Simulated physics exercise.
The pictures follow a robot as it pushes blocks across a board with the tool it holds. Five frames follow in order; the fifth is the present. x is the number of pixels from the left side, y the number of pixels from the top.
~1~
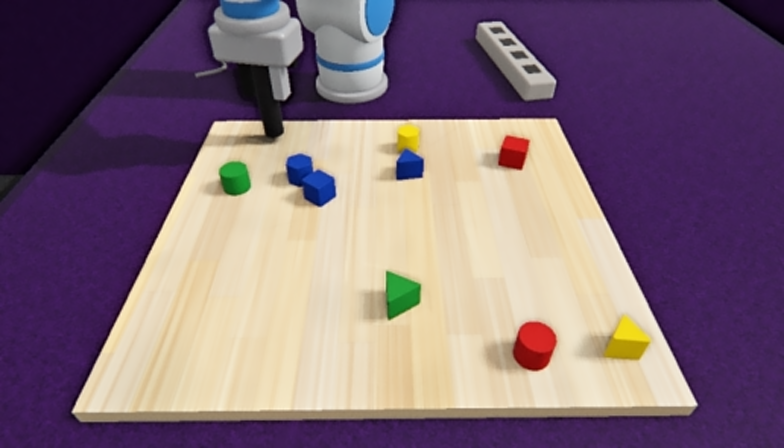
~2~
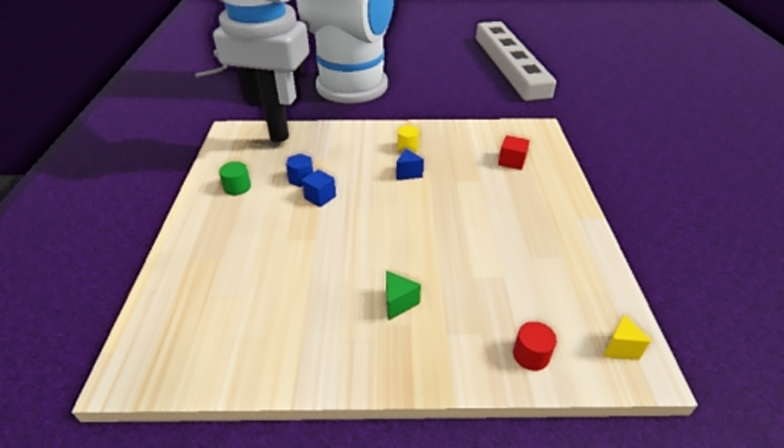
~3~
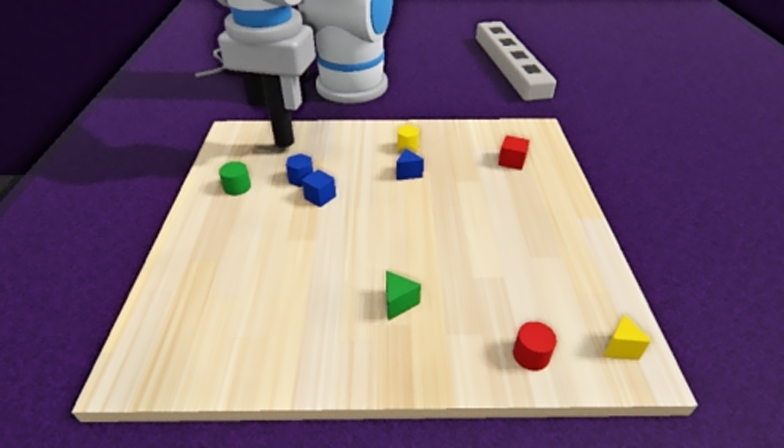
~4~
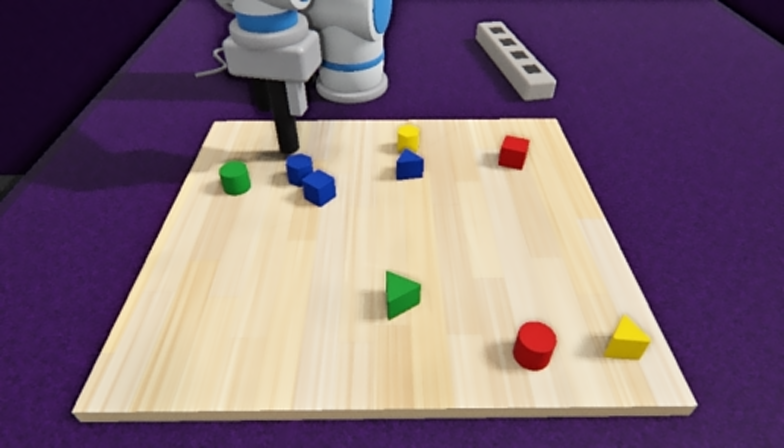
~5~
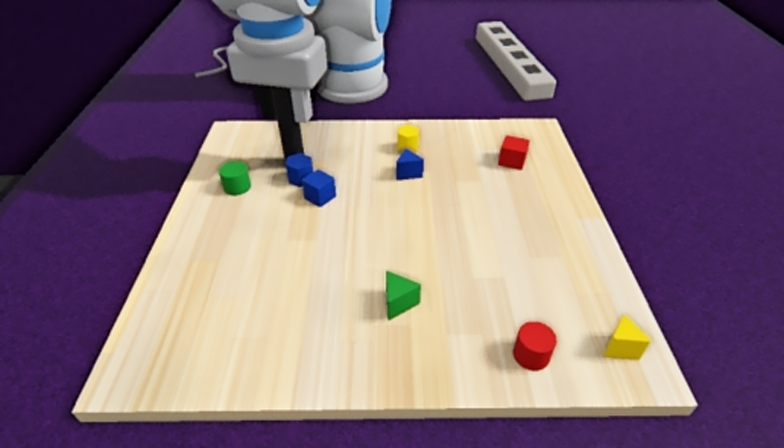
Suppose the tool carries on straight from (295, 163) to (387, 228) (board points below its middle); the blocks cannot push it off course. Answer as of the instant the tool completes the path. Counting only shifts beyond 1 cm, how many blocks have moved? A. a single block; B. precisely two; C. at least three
Option B.
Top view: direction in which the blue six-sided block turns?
That block twists clockwise.
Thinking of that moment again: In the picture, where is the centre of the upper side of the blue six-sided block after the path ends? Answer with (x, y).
When the path ends, it will be at (301, 173).
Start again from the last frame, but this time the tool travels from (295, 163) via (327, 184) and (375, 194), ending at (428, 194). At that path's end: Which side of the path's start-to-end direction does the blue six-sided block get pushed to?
It slides rightward.
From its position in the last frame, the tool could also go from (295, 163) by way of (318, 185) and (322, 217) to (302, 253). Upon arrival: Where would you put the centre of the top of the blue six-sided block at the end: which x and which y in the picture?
Final place: (296, 186).
On the path given first. One third of the way, tool at (323, 175); blue six-sided block at (301, 173), turned 65° clockwise; blue square block at (320, 184).
Two thirds of the way, tool at (353, 196); blue six-sided block at (301, 173), turned 70° clockwise; blue square block at (320, 186).
At the end, tool at (387, 220); green circular block unmoved; blue six-sided block at (301, 173), turned 70° clockwise; blue square block at (320, 186).
